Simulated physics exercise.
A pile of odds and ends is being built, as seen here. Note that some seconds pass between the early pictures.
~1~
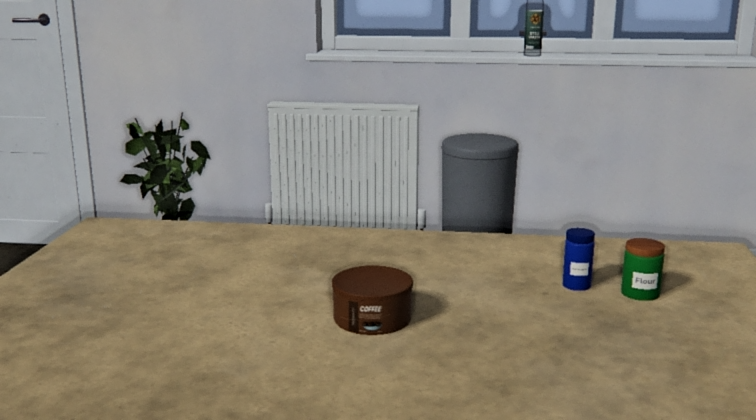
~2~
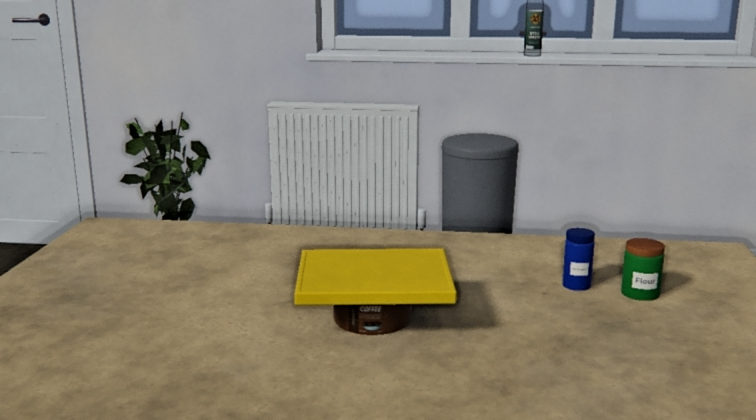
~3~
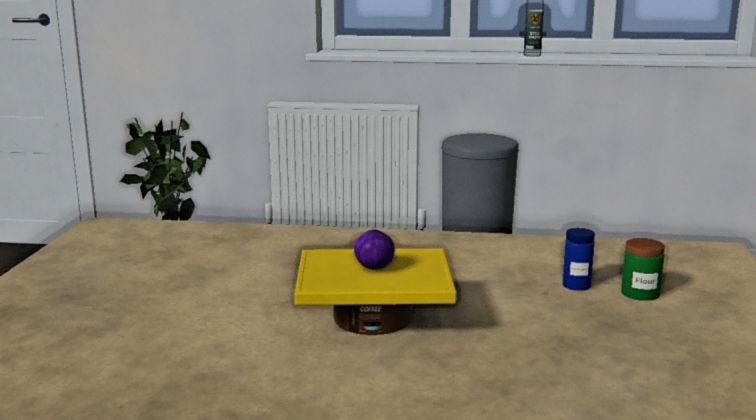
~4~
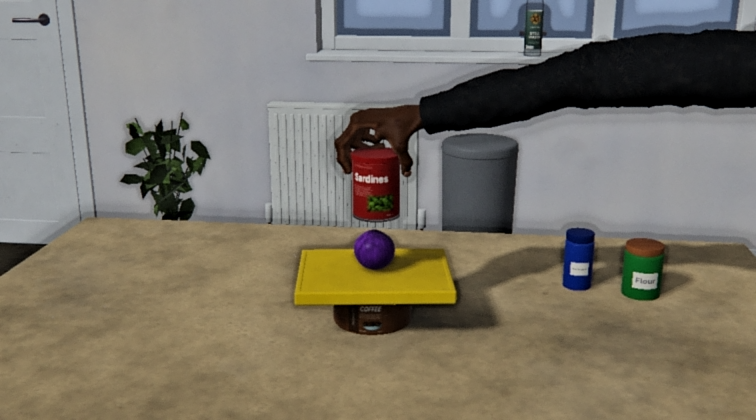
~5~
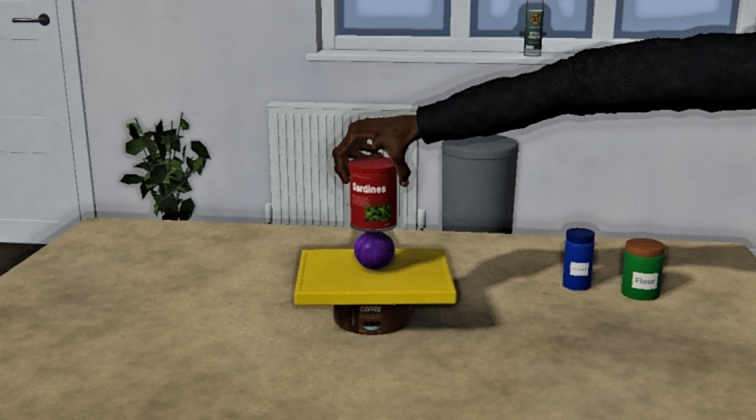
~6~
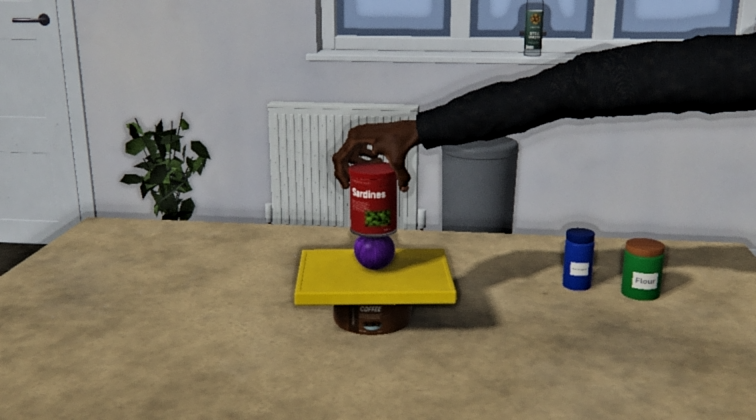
The clip opens on a round brown container on a table, with a blue shaker and a green jar to the right. A yellow tray appears on top of it, then a purple ball-shaped item on the tray. A hand reaches in from the right, lowering a red sardines container onto the purple item.
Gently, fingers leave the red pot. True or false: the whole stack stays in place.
False.
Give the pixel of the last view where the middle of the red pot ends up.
The object finishes somewhere near (251, 287).
Then, 0.80 s past the last view, red pot now fallen.
Then, 1.00 s past the last view, things are still on the move.
Finally, fallen, red pot; the other 5 still in place. Final places as the last picture's camera would see them, red pot near (252, 287). The pile loses its balance.
